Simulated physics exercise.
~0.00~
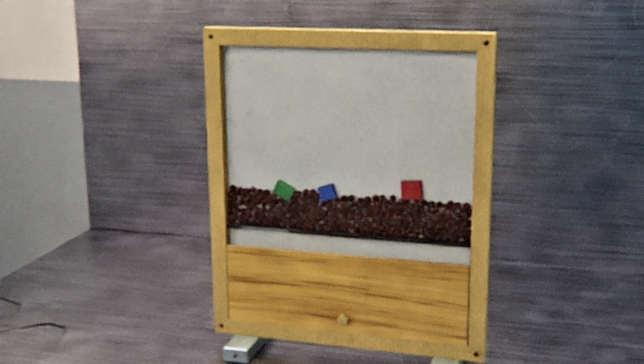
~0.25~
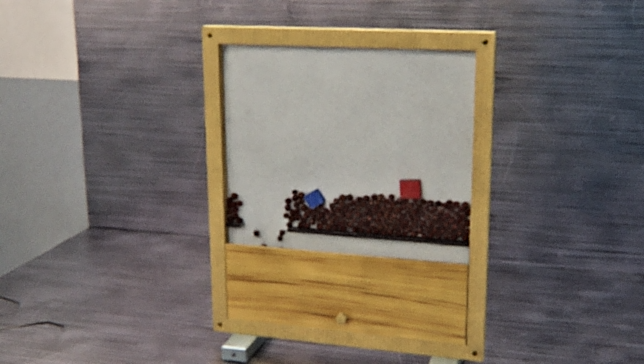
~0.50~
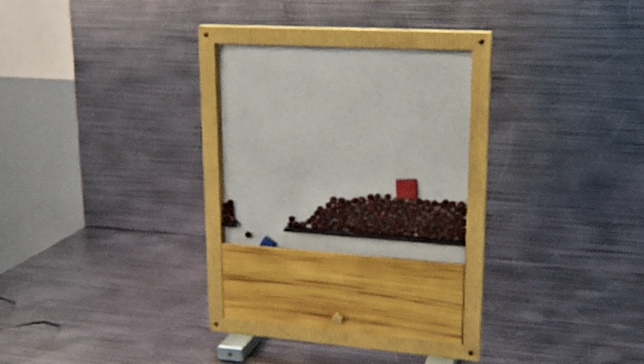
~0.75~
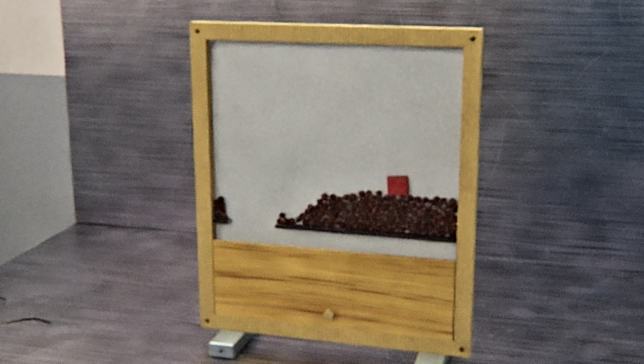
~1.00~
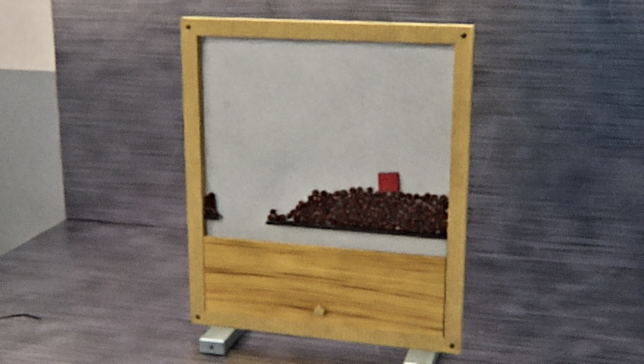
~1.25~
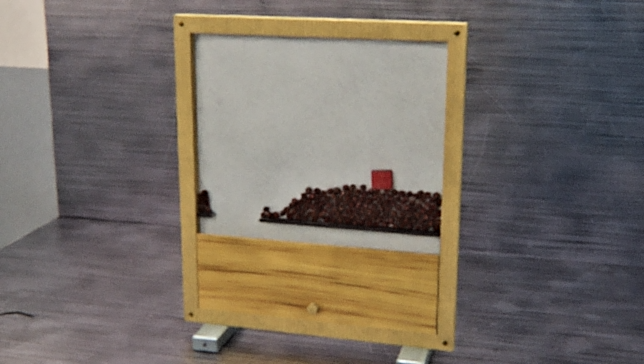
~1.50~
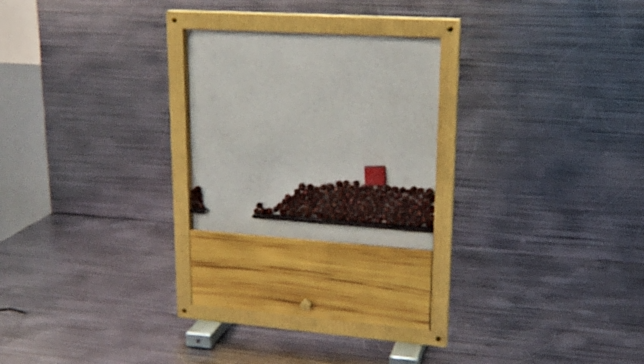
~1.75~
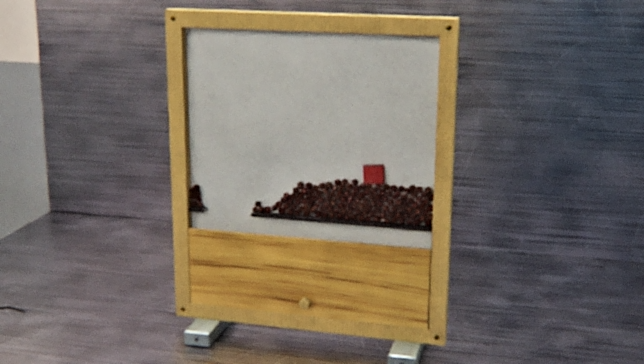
Wooden-framed case of dark beads draining through a gap at left, green then blue blocks dropping away, red block staying on top.
